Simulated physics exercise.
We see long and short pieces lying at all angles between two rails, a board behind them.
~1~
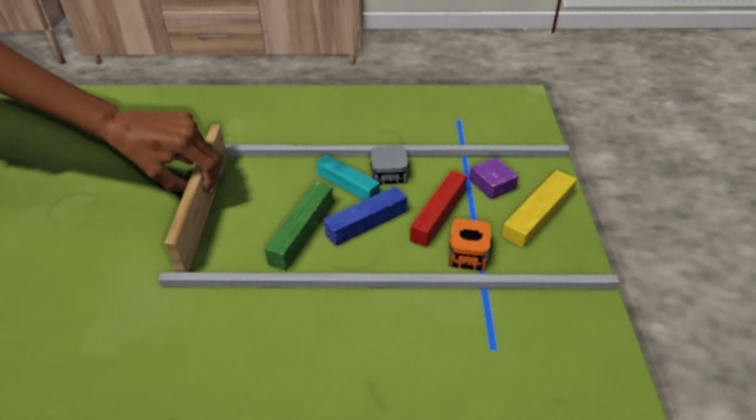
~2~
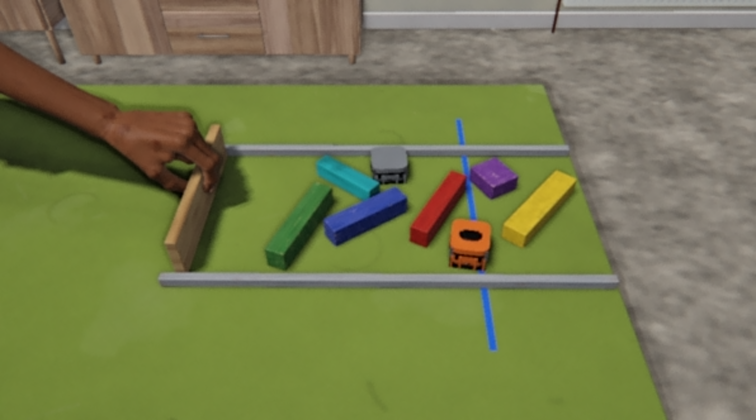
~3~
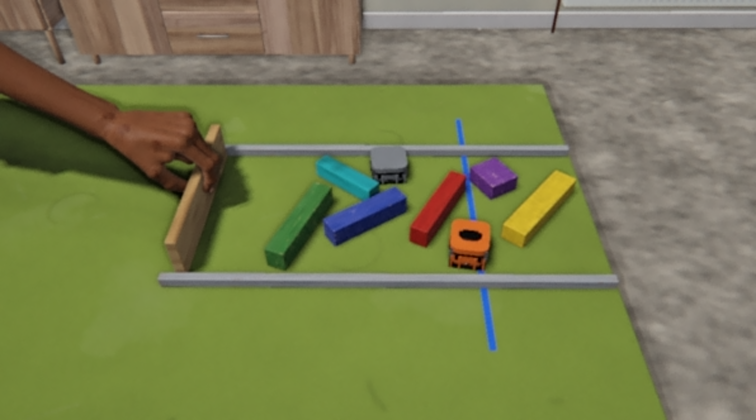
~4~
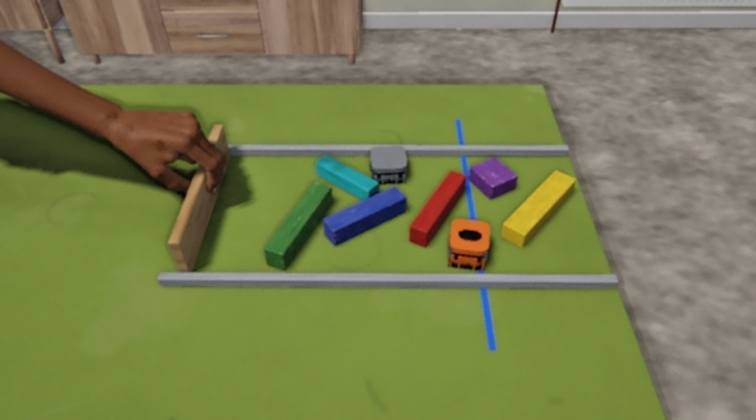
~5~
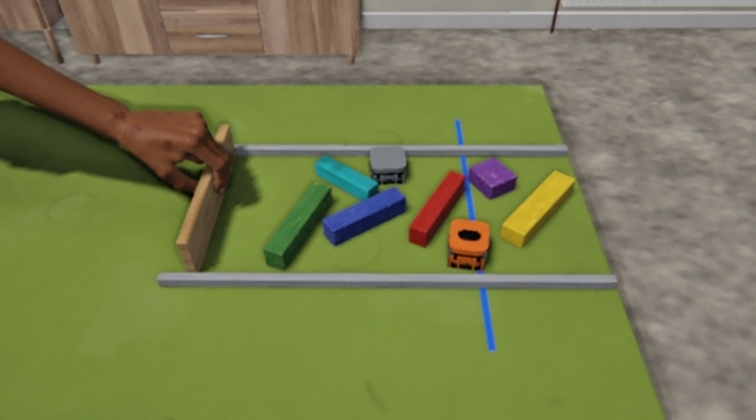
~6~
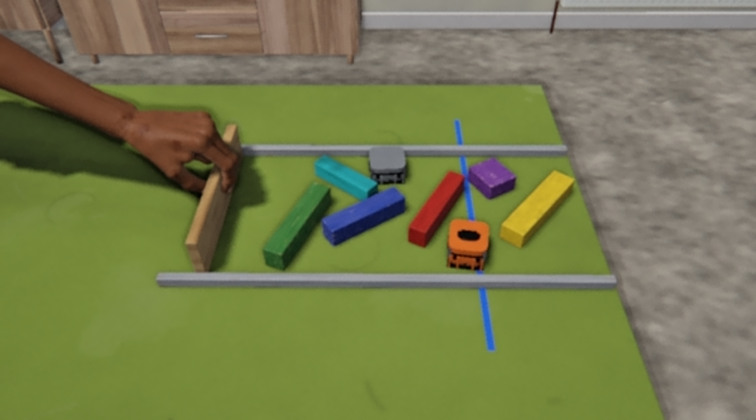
A hand slides a wooden board slightly right behind colourful blocks lying still between two rails.
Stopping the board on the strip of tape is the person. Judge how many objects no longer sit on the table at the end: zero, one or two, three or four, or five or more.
No longer on the table: Zero.
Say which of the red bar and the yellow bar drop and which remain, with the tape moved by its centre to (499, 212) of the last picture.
As for the red bar, it is retained; as for the yellow bar, it is not retained.
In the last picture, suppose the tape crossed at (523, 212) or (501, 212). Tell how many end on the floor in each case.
That would be 3, then 1.
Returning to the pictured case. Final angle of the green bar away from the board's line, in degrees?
It comes to around 0 degrees.
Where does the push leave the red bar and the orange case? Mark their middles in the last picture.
In the last picture the first middle sits at (535, 218) and the other at (562, 253).
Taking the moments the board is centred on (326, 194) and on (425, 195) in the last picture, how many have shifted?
At the first spot 3, then 7.
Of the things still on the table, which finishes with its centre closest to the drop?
The yellow bar.
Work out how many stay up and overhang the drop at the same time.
That'd be 1.
Soon after, none off yet; yellow bar at rest near (539, 207); purple block at rest near (492, 178); orange case at rest near (467, 245).
After that, none off yet; yellow bar moving near (543, 206); purple block displaced about its own width near (513, 176); orange case displaced about its own width near (525, 253).
In the end, the number that fall off is zero.
